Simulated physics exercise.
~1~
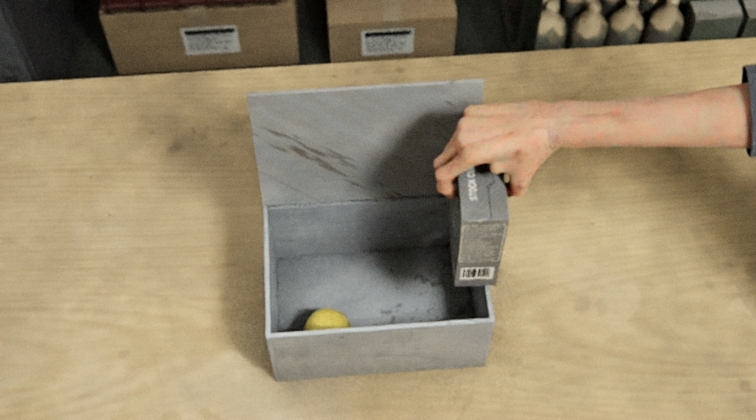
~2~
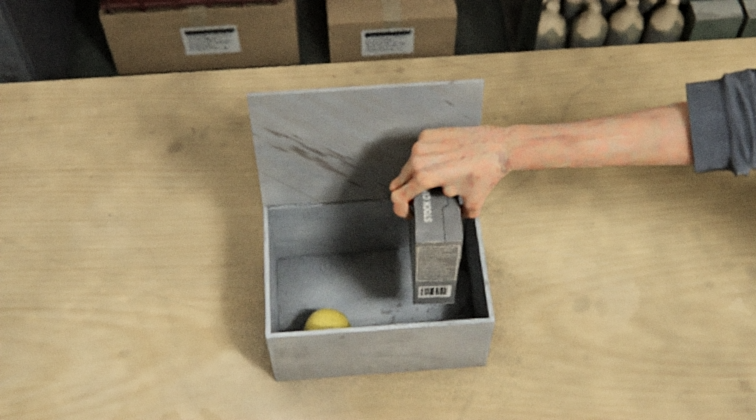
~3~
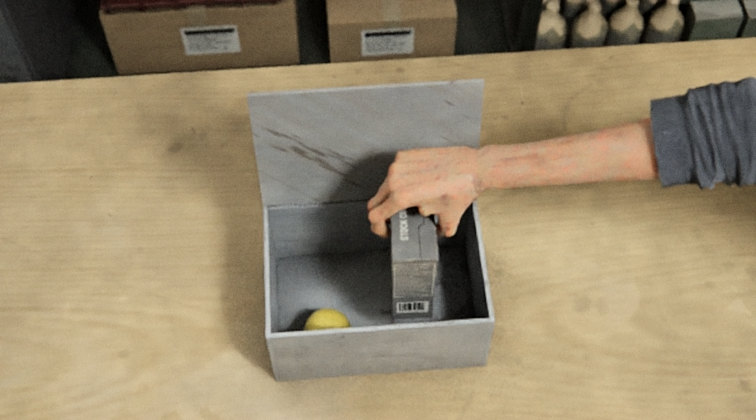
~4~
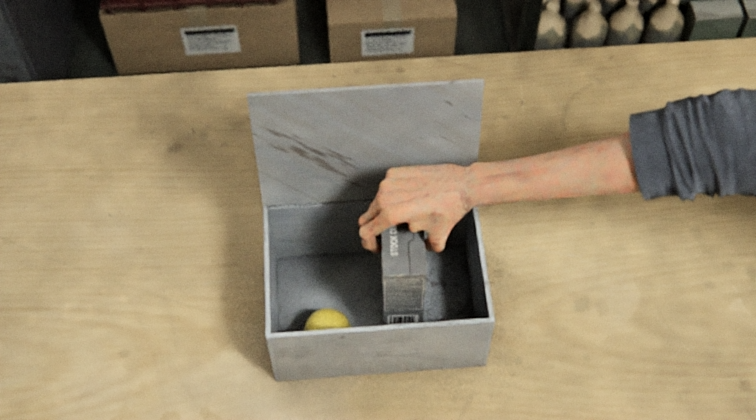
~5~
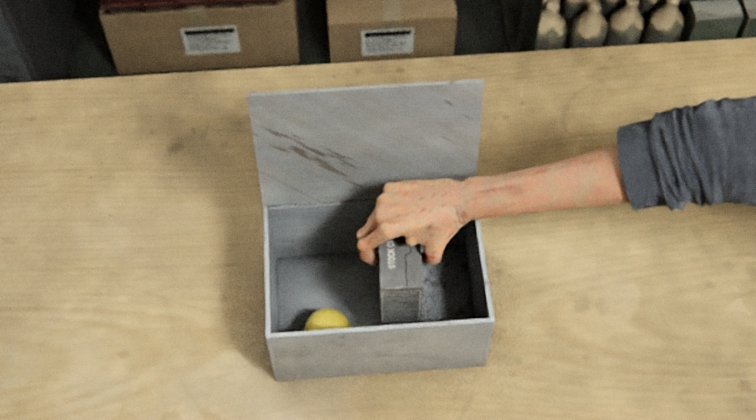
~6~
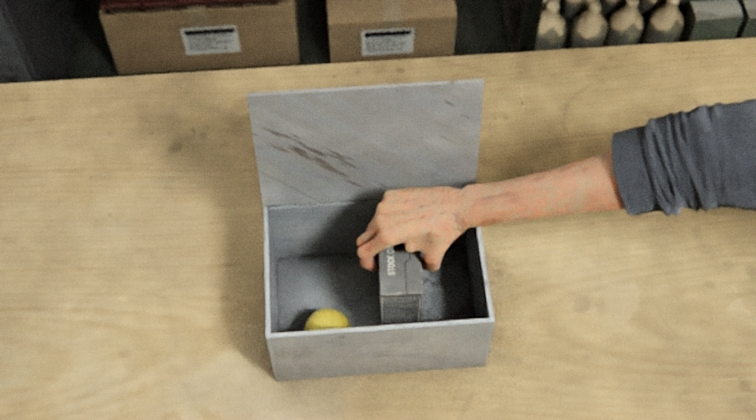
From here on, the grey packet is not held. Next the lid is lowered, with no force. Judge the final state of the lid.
Most likely the lid won't land on the rim.
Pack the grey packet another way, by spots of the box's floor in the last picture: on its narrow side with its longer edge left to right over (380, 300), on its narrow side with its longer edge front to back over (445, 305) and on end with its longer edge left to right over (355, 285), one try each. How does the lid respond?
In the first case it shuts; in the second case it shuts; in the third case it stays open.
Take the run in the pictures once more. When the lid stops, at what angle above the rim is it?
Lid angle from rim - close to 30°.
Then, 1.20 s past the last view, lid starting down.
Then, 1.50 s past the last view, lid 69° above the rim.
Then, 1.70 s past the last view, lid 46° above the rim.
Then, 1.90 s past the last view, lid 31° above the rim.
Finally, lid 28° above the rim; both still in place. Final places as the last picture's camera would see them, grey packet near (399, 289).
